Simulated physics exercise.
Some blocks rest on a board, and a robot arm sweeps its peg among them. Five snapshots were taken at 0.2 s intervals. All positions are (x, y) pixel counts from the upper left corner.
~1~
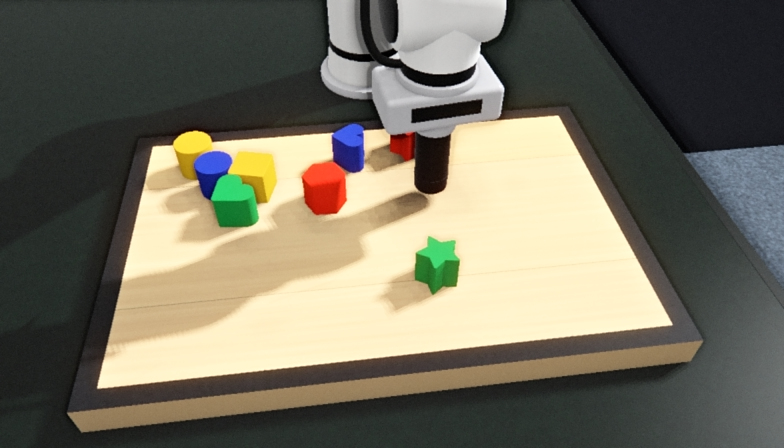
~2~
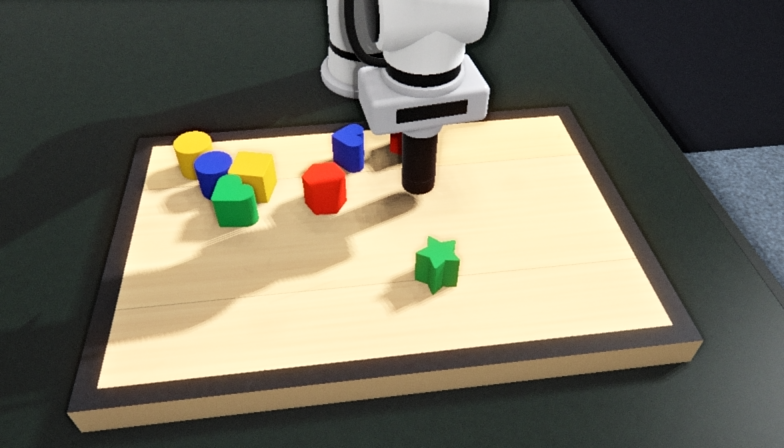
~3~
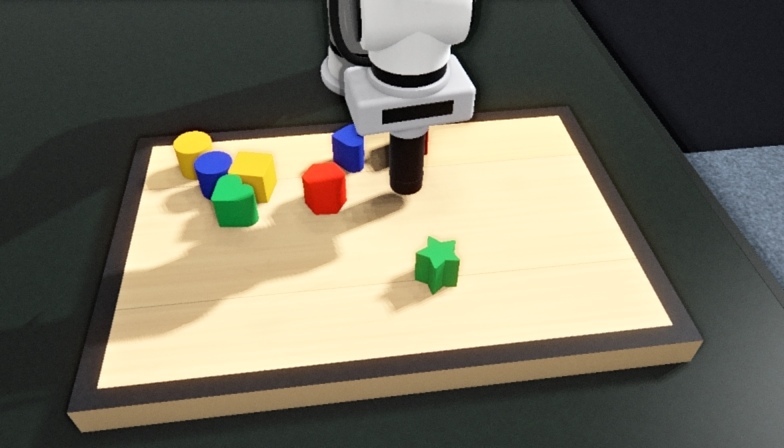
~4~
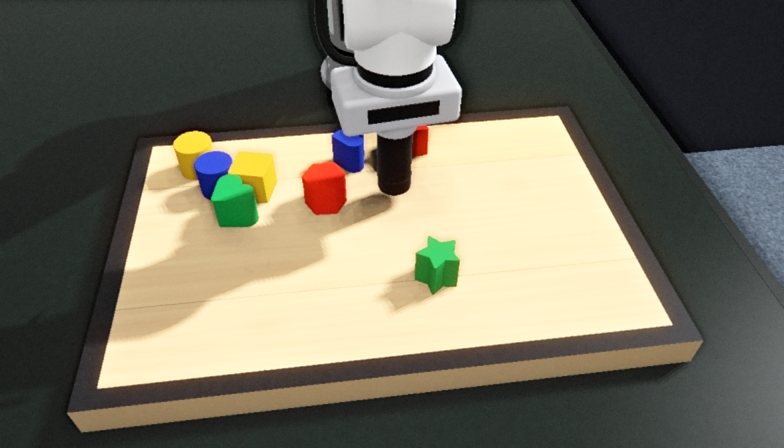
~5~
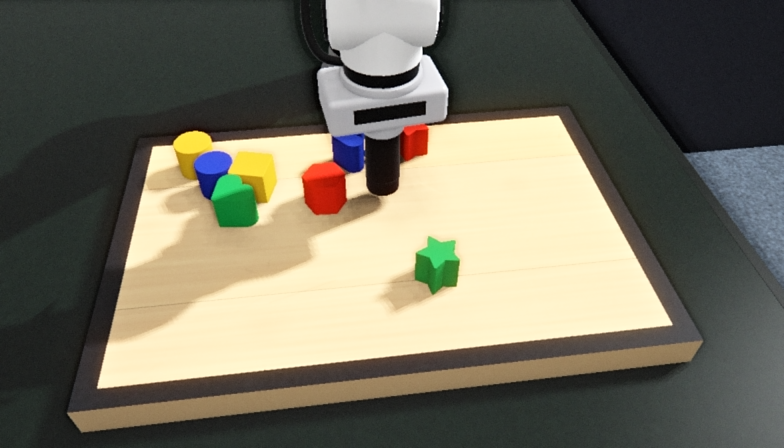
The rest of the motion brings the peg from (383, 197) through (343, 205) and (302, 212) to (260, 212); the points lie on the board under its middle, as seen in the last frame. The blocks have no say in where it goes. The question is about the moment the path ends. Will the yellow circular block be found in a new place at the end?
I believe so.
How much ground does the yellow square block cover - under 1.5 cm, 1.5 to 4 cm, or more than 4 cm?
It will fall in the top band, over 4 cm.
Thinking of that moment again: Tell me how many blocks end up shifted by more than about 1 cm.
I predict three or more.
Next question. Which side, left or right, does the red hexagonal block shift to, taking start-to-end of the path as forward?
It goes toward the right-hand side.
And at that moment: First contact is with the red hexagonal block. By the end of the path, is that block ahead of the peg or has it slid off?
In front, I predict.
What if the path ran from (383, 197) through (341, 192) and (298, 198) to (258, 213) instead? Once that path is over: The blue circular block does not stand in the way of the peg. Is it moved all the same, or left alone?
It shifts.
On the path given first. One third of the way, peg at (340, 194); red hexagonal block at (300, 176).
Two thirds of the way, peg at (299, 201); yellow circular block at (184, 138); green heart-shaped block at (220, 191); yellow square block at (235, 162), turned 25° clockwise; red hexagonal block at (260, 180), turned 25° clockwise.
At the end, peg at (258, 201); yellow circular block at (172, 131); green heart-shaped block at (196, 195); yellow square block at (217, 153), turned 65° clockwise; red hexagonal block at (222, 176), turned 45° clockwise.
